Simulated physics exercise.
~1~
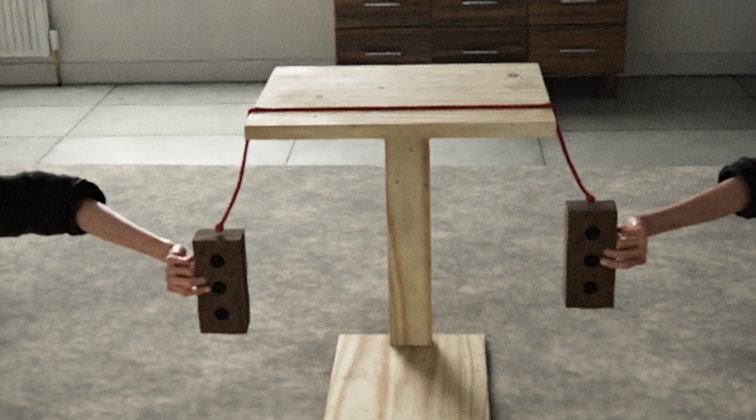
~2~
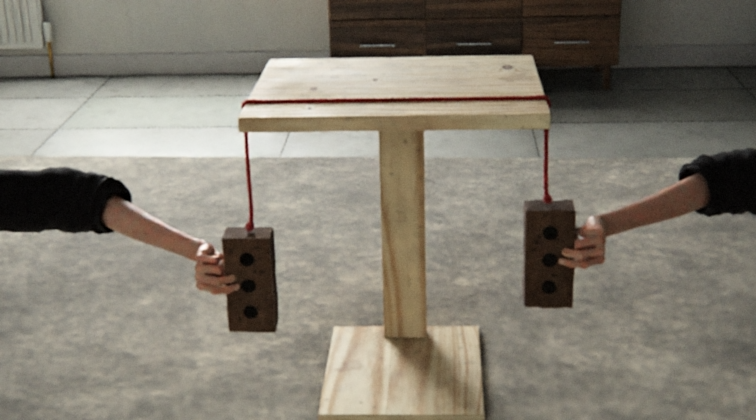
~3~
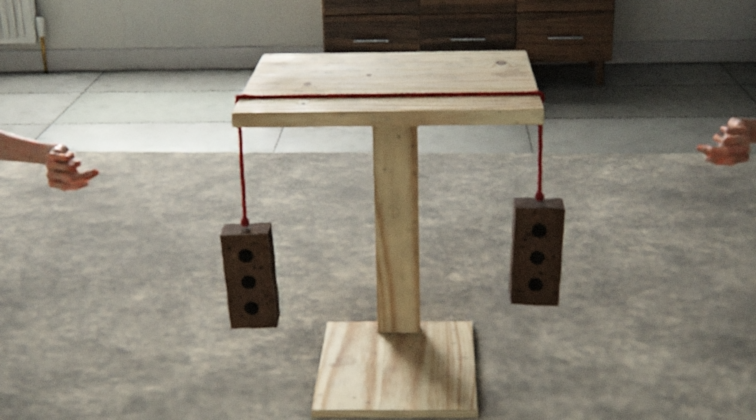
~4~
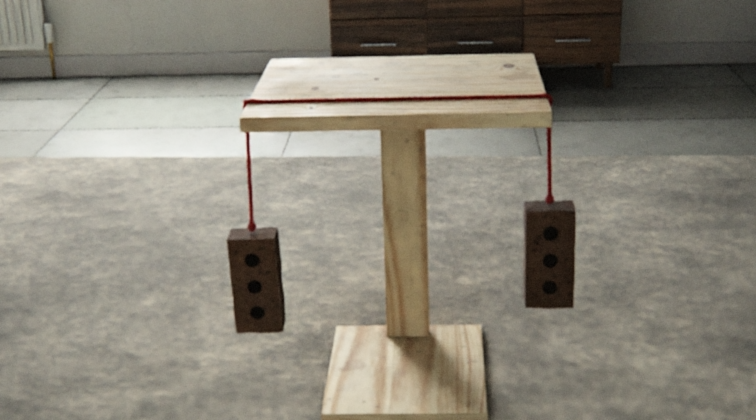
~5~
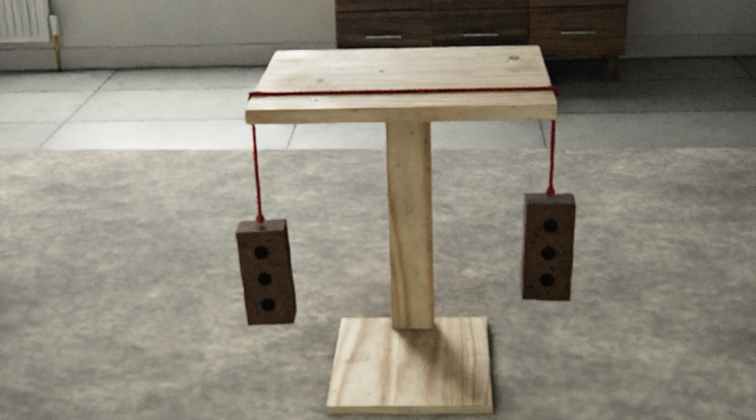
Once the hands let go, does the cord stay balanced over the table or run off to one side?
The cord stays balanced over the table, with a brick still hanging on each side.
